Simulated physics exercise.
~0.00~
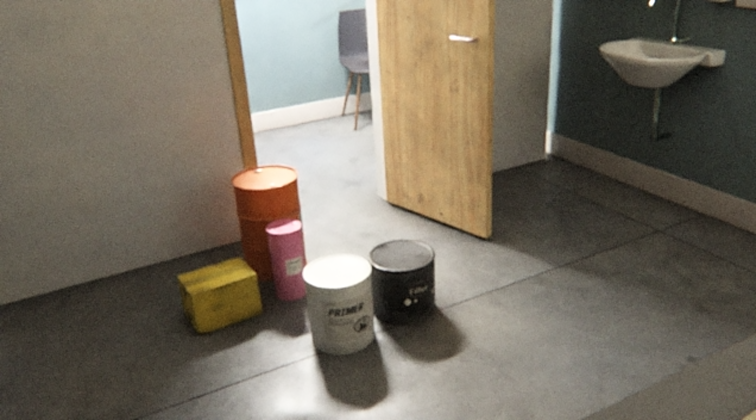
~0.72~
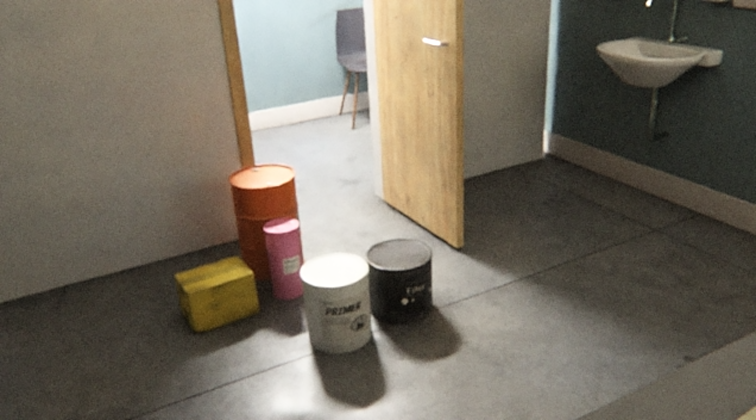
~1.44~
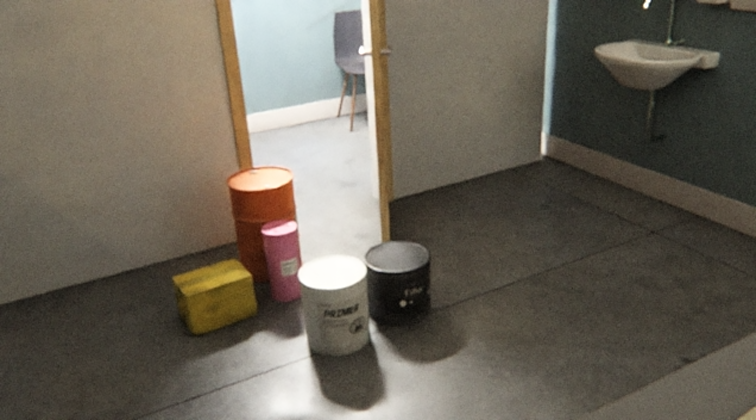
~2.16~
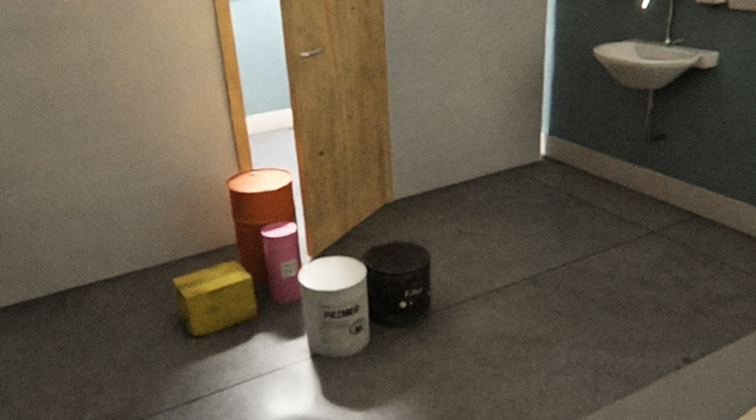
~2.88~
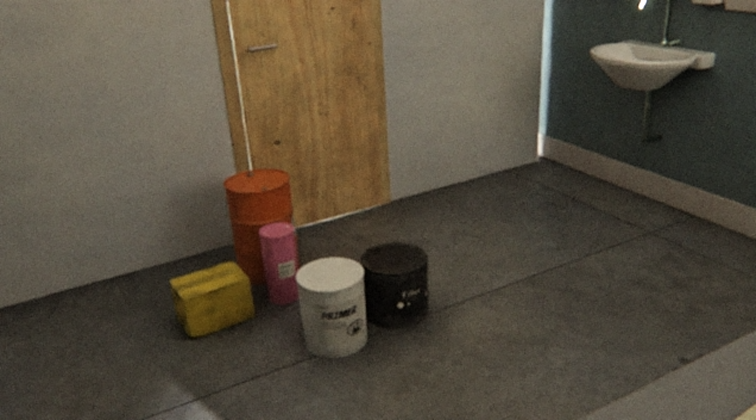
At the start, a wooden door stands wide open into a grey-floored room, showing a chair in the bright room beyond, with a sink on the wall to the right. An orange drum, a pink canister, a yellow box, a white bucket and a black pail sit near the doorway. With nobody in view, the door begins to swing left towards its frame. It turns edge-on, then sweeps behind the containers, which all stay put, as the view beyond narrows and the room dims. It ends almost shut, with a thin bright gap along its left edge.
